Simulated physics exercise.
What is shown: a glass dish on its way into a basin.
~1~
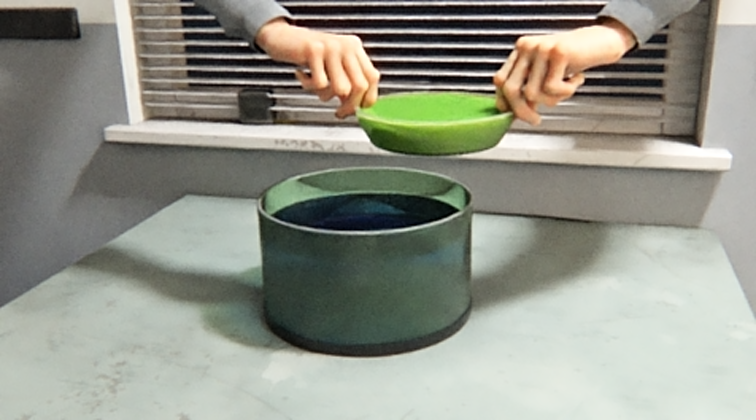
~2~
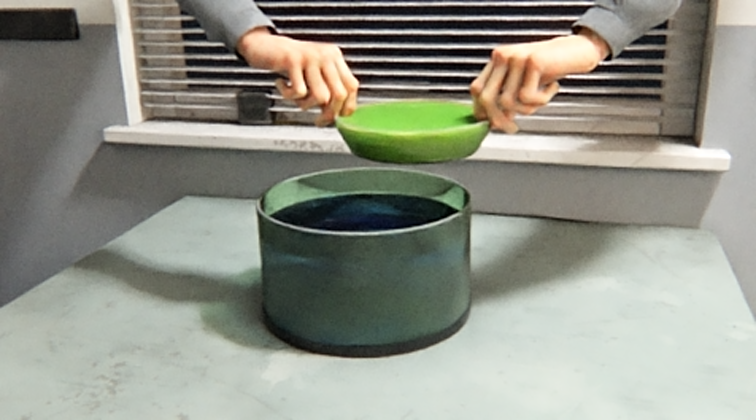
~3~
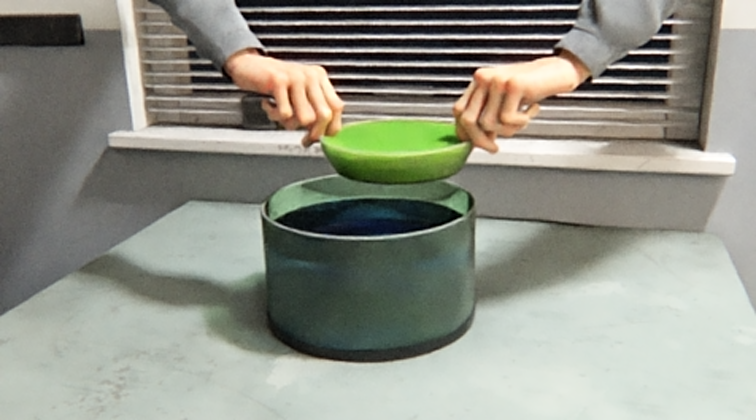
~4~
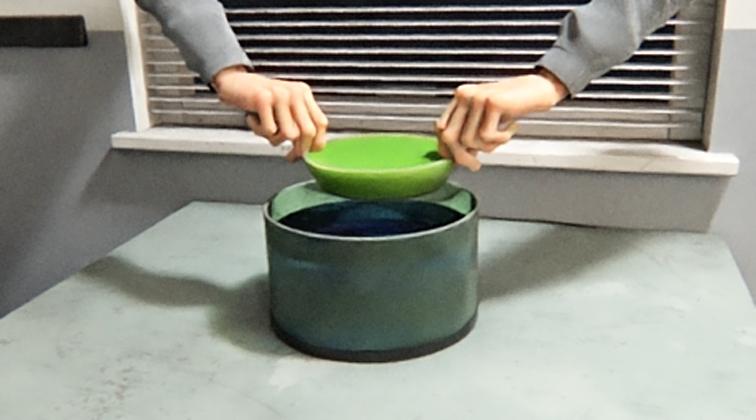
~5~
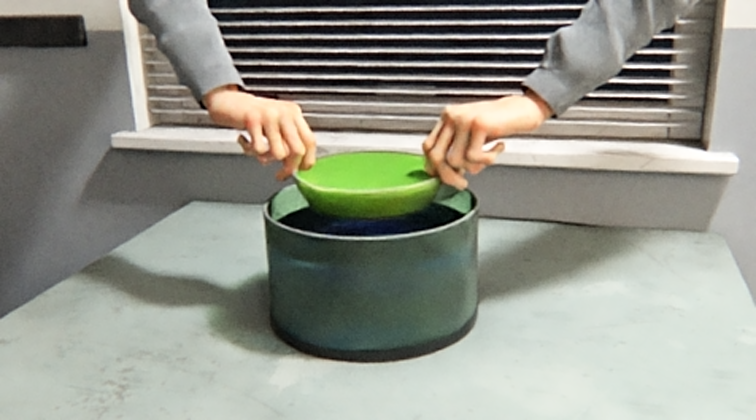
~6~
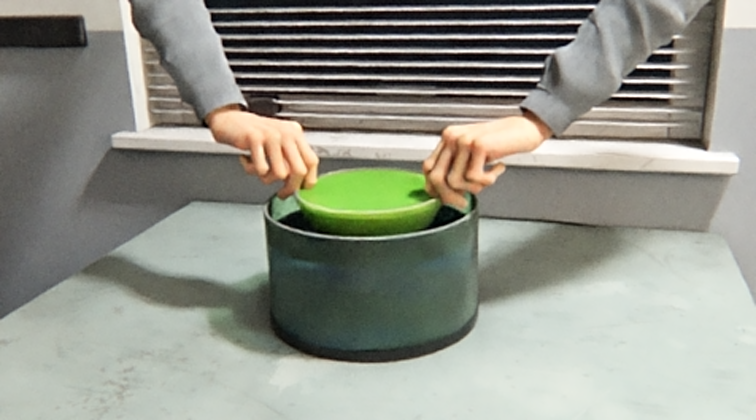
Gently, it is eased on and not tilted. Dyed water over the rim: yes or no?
Yes.
Soon after, the dish dips into the dyed water.
Later, dyed water pours in over its rim.
In the end, the dish lies on the bottom.
